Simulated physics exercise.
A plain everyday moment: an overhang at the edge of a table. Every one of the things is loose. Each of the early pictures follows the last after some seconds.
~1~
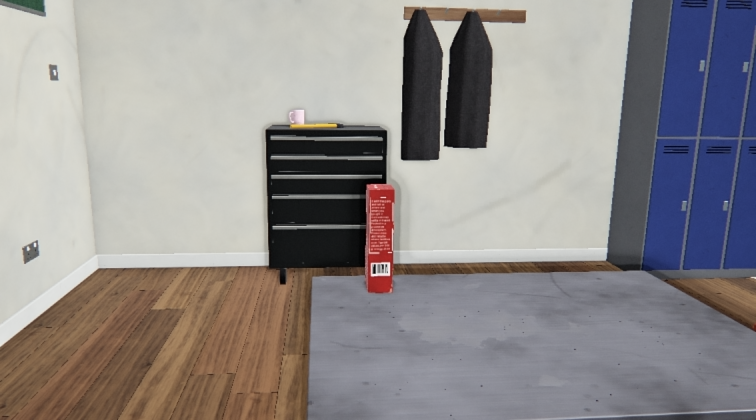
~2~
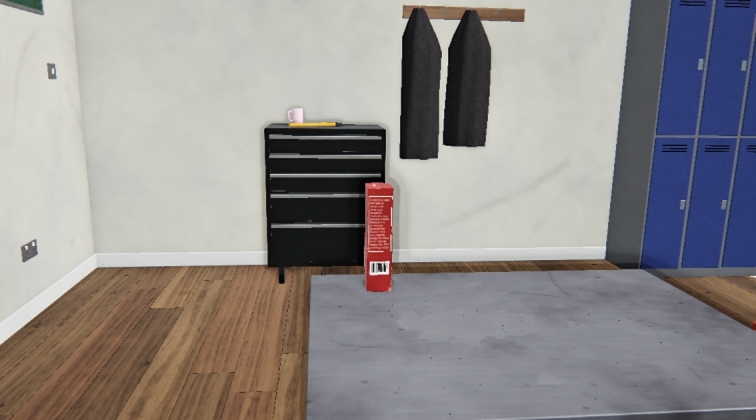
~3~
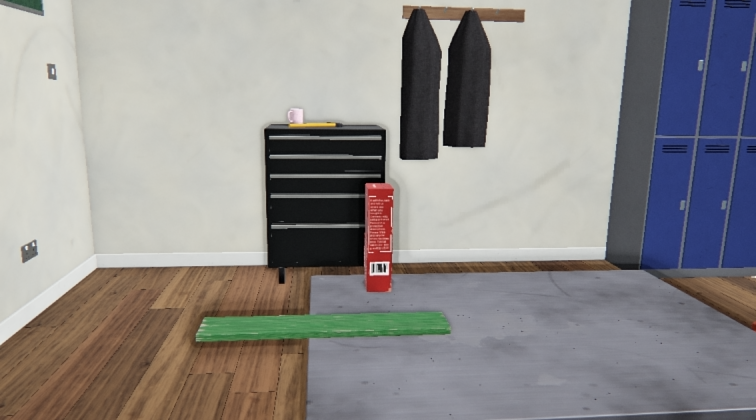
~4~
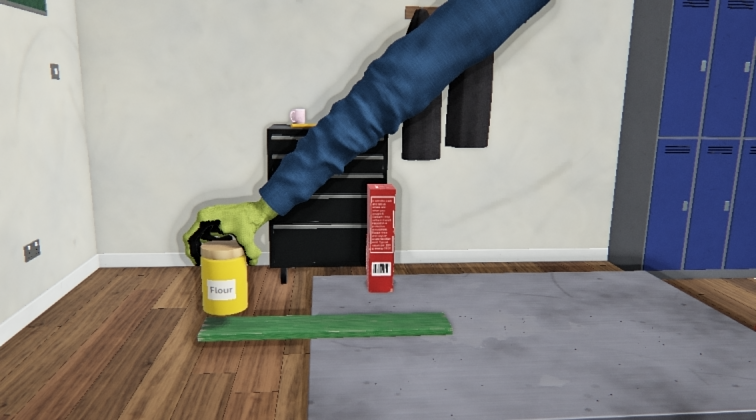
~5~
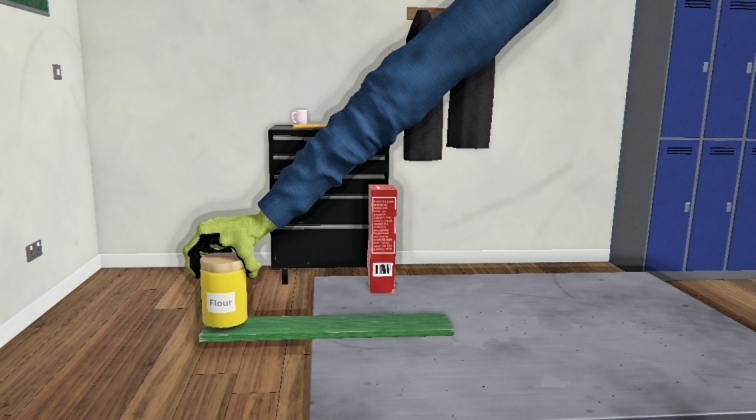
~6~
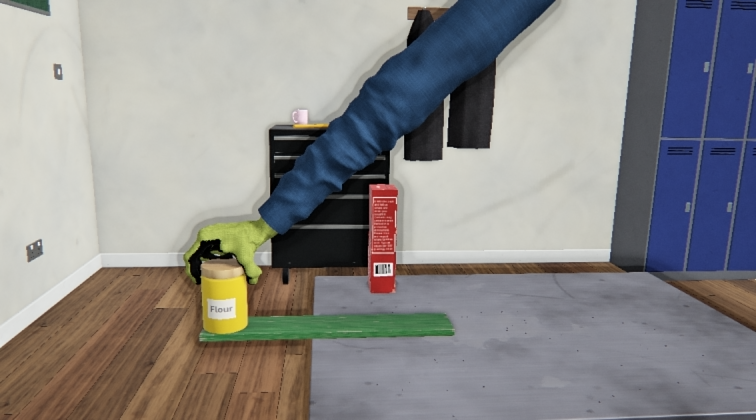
The video shows a red carton standing still in a room before a green plank appears in front of it; then a gloved hand on a blue-sleeved arm lowers a yellow flour jar onto the plank's left end.
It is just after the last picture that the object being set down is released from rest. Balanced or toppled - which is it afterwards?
It is not supported.
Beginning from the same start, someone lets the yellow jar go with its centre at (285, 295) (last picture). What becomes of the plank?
Well, it simply tumbles down.
Then, 0.40 s on from there, yellow jar now down on the floor or falling; green plank turned 73° from how it was put.
Then, 0.60 s on from there, green plank now down on the floor or falling.
In the end, down on the floor or falling, yellow jar and green plank; red carton unmoved. The plank comes down.
